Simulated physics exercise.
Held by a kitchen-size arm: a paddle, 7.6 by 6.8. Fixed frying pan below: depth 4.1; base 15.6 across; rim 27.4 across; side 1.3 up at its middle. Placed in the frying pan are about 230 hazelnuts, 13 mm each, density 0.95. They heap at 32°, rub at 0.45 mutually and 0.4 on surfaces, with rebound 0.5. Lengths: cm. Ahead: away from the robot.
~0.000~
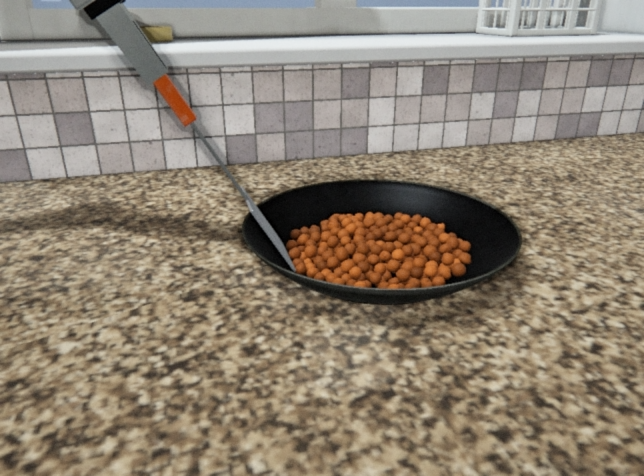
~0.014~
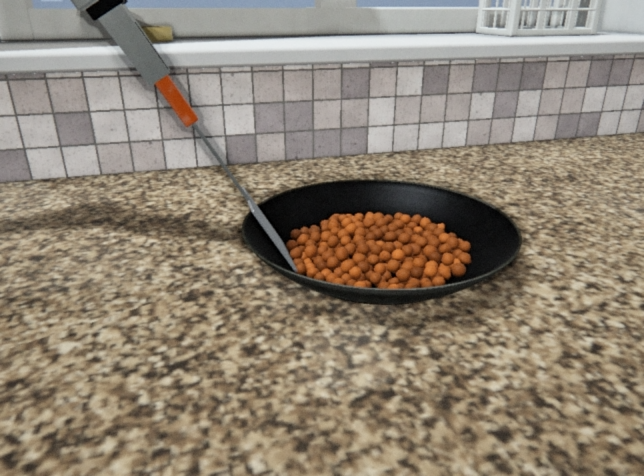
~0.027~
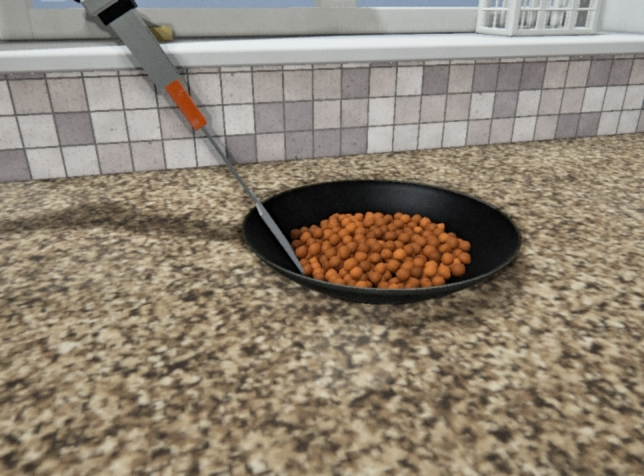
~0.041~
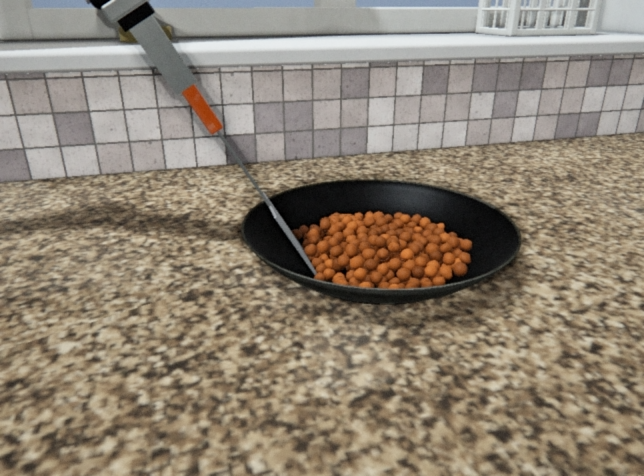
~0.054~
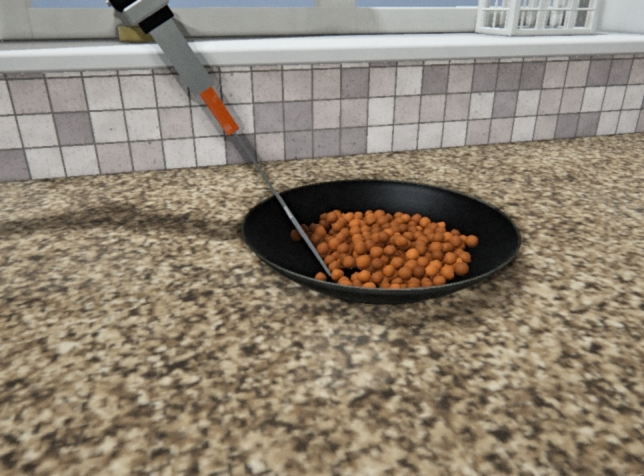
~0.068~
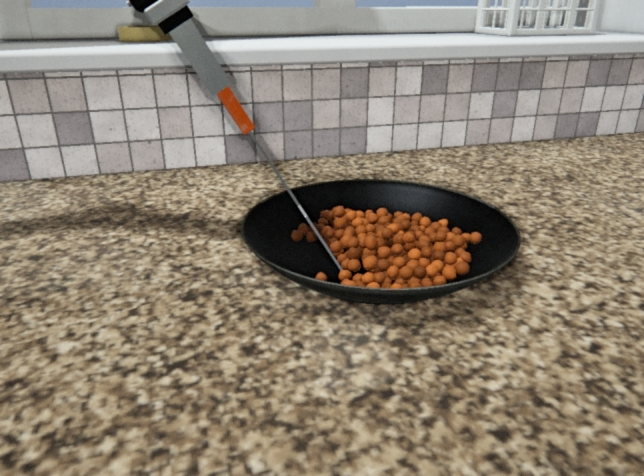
A black frying pan holding a heap of orange-brown hazelnuts sits on a speckled brown stone counter, seen from slightly above by a still camera. Behind it run grey and white tiles beneath a pale ledge, with a white rack at upper right. From the upper left, a grey-and-orange-handled paddle held by a mostly unseen arm slides slowly rightward through the pan, pushing nearby nuts along and leaving a few behind.
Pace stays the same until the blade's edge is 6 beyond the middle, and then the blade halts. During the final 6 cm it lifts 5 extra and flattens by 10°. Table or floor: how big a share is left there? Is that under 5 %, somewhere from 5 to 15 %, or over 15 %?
It is from 5 to 15 %.
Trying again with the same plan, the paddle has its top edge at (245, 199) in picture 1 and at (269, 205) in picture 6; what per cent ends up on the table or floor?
Off the vessel, on the table or floor: Some 0 percent.
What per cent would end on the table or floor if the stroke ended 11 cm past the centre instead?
Then the share is near 30 in a hundred.
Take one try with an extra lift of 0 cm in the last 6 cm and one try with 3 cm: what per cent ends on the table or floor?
About 5 and 5 per cent.
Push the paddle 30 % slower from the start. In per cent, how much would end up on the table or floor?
I'd expect near 5 per cent.
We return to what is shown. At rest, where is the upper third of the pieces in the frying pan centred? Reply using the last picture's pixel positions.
Somewhere around (445, 232) in the last picture.
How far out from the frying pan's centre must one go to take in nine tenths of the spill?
Radial distance: Approx. 75 cm.
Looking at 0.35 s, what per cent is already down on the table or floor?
Fraction noted: Close to 8 per cent.
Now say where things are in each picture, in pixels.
In the first frame, the paddle top edge at (246, 198), sloping 60°; upper third of the load around (377, 243), from x 290 to 465, top at y 215; 226 in the frying pan.
In the second frame, the paddle top edge at (247, 199), sloping 60°; upper third of the load around (377, 243), from x 290 to 465, top at y 215.
In the third frame, the paddle top edge at (255, 201), sloping 60°; upper third of the load around (377, 243), from x 295 to 465, top at y 215.
In the fourth frame, the paddle top edge at (269, 204), sloping 60°; upper third of the load around (378, 241), from x 295 to 465, top at y 215.
In the fifth frame, the paddle top edge at (283, 205), sloping 60°; upper third of the load around (379, 238), from x 295 to 470, top at y 215.
In the sixth frame, the paddle top edge at (297, 203), sloping 60°; upper third of the load around (382, 237), from x 295 to 475, top at y 210; 226 in the frying pan.
After 0.10 s, sloping 60°, highest piece 6 above the table; 226 in the frying pan.
After 0.13 s, sloping 56°, highest piece 7 above the table; 226 in the frying pan.
After 0.35 s, sloping 50°, highest piece 4 above the table; 207 in the frying pan, 18 on the table or floor, 1 on the blade or in flight.
After 1.40 s, sloping 50°, highest piece 4 above the table; 207 in the frying pan, 19 on the table or floor.
In the end, 207 in the frying pan, 19 on the table or floor. That is 8 % on the table or floor.
